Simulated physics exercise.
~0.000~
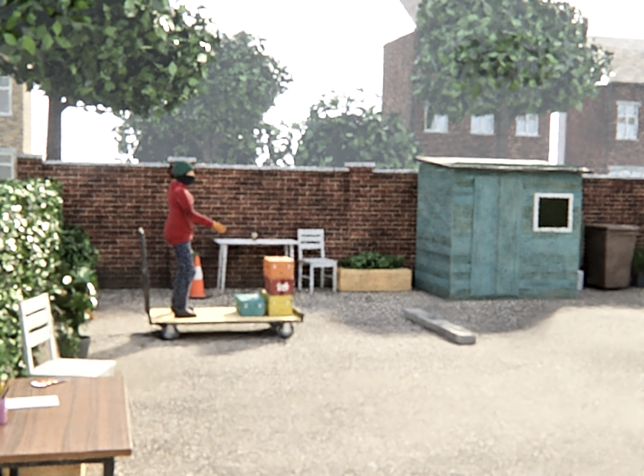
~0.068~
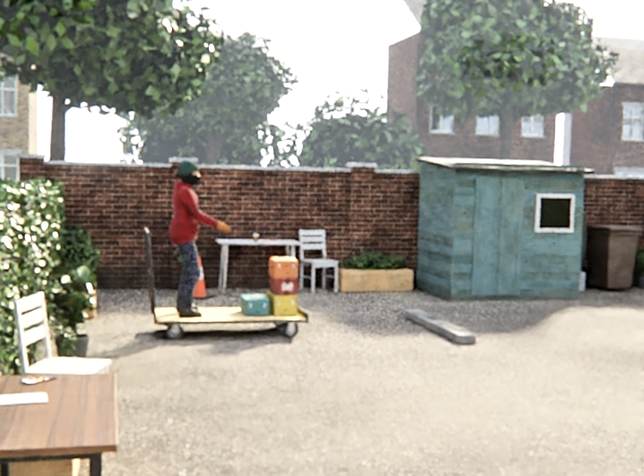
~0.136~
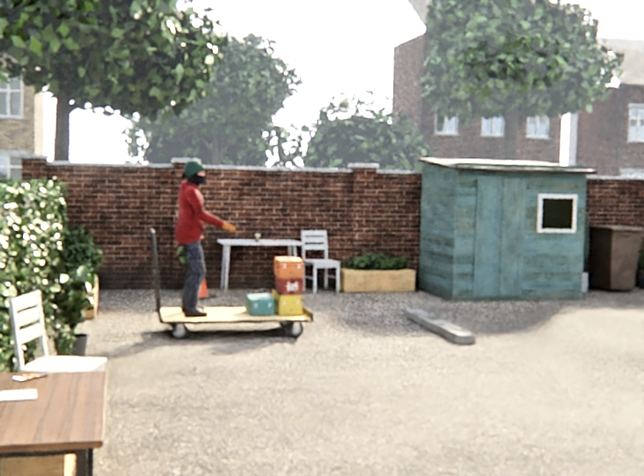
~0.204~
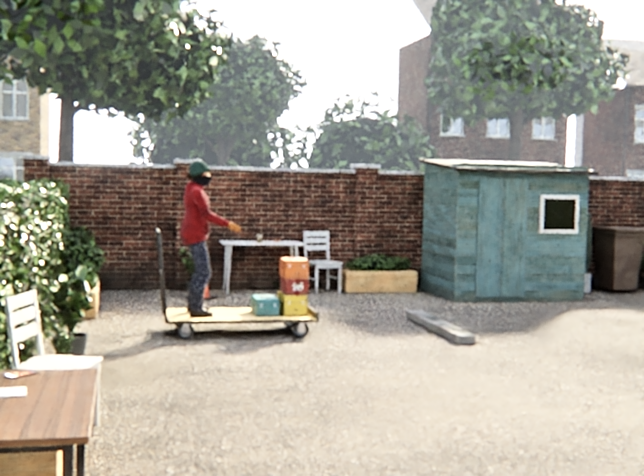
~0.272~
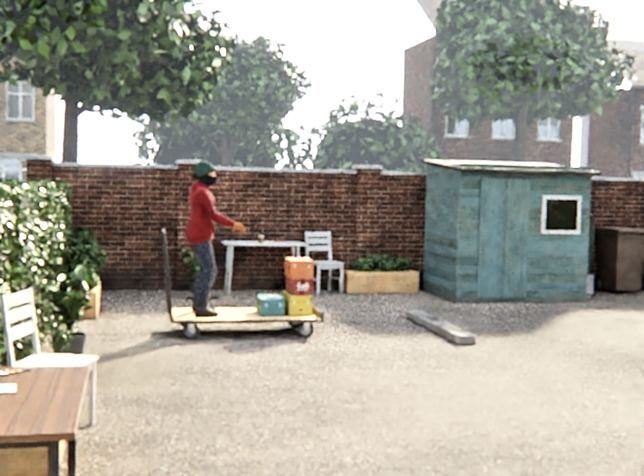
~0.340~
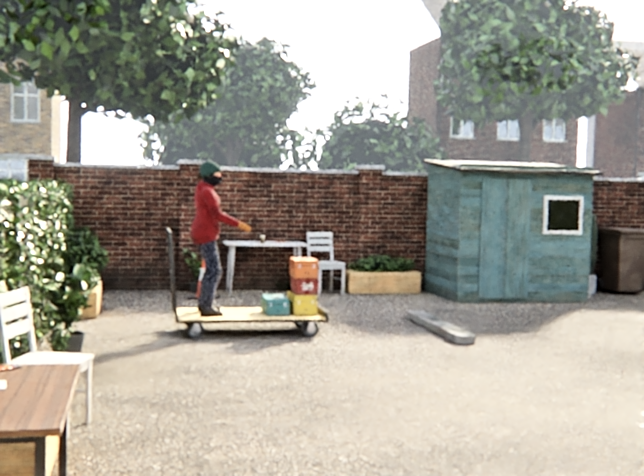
In a walled gravel yard, a person in a red top stands on a flatbed trolley carrying stacked boxes, rolling slowly right.
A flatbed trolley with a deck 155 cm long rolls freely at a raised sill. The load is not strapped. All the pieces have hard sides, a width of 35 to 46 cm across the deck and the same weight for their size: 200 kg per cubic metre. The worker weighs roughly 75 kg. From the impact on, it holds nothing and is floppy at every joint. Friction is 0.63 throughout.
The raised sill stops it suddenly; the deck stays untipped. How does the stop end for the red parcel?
The red parcel is still aboard afterwards.
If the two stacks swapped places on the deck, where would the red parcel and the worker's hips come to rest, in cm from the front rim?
Outcome - red: 30 cm behind rim; hips: 110 cm behind rim.
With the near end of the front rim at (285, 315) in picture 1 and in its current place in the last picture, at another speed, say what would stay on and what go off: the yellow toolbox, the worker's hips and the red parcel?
Outcome: Yellow kept; hips kept; red lost.
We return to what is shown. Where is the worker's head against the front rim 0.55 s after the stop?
The head is roughly 50 cm back from the front rim.
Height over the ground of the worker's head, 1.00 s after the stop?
50 cm up.
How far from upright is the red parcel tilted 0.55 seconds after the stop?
I'd put the tilt near 0 degrees.
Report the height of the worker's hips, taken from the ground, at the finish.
Roughly 55 cm.
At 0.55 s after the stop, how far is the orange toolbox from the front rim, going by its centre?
Roughly 15 cm short of the front rim.
Impact comes at 1.94 s.
After 2.49 s the red parcel is 16 cm behind the rim, tilted 0°, near (426, 285) in the last picture's view.
After 2.94 s the red parcel is 15 cm behind the rim, tilted 5°, near (426, 285) in the last picture's view.
When all is still (4.5 s), nothing is past the rim; behind it, teal toolbox, red parcel, yellow toolbox, orange toolbox and the worker's hips.
